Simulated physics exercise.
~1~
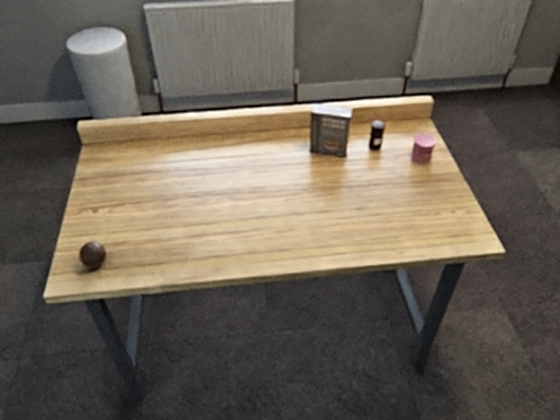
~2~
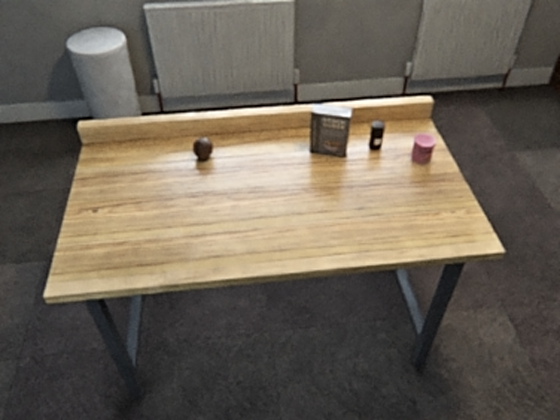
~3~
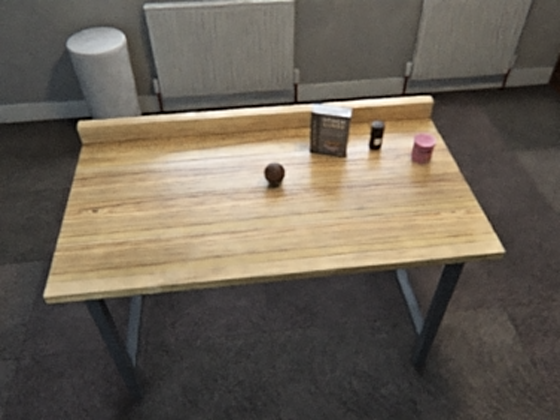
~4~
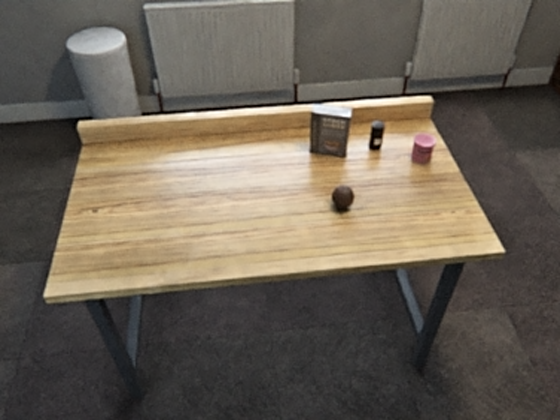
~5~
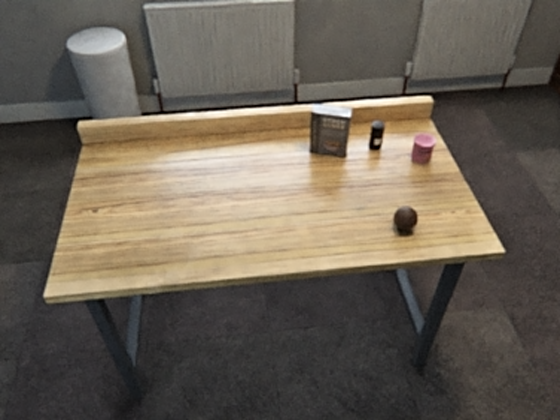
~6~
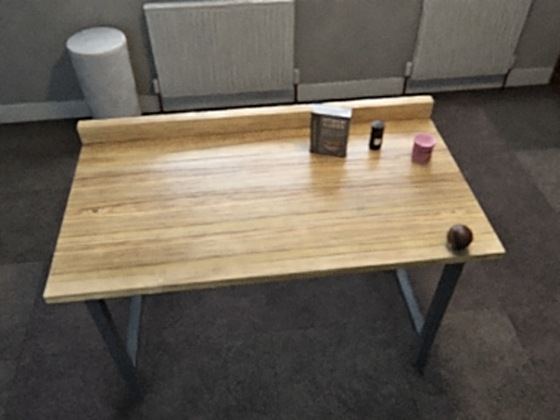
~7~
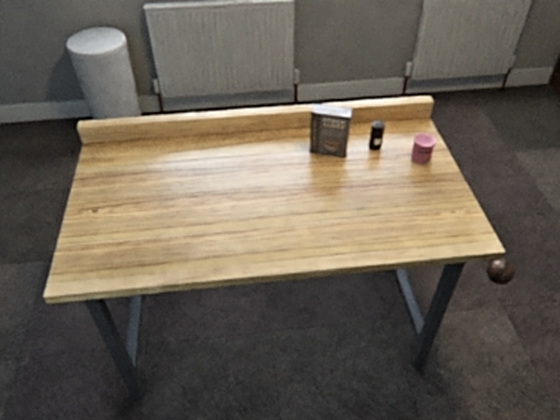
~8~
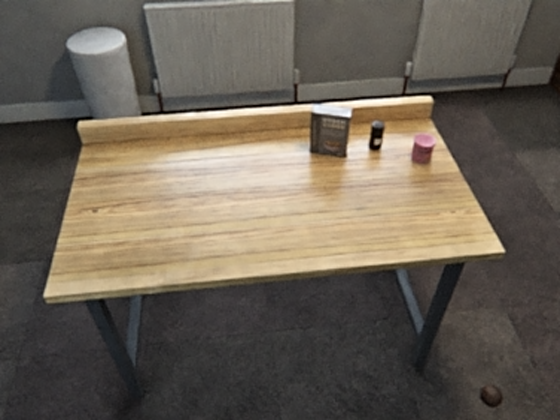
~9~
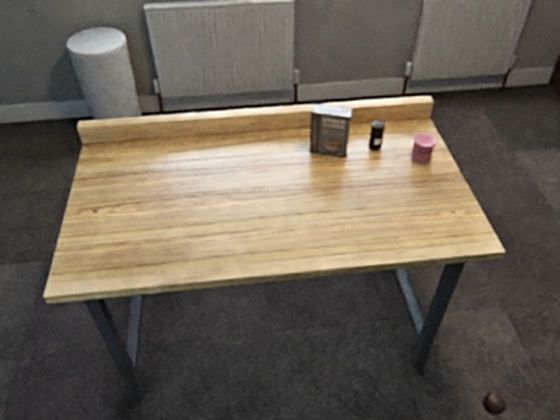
At first, a brown ball is near the front left corner of a wooden table, while a grey packet, a small black shaker and a pink tin stand toward the back right. The ball travels right and away toward the raised strip along the far edge. It then heads back toward the near side, crossing the tabletop diagonally to the right and passing in front of the three items. Reaching the front right corner, it goes over the edge and drops to the dark floor. It ends on the floor at the lower right, with the three items still standing in place.
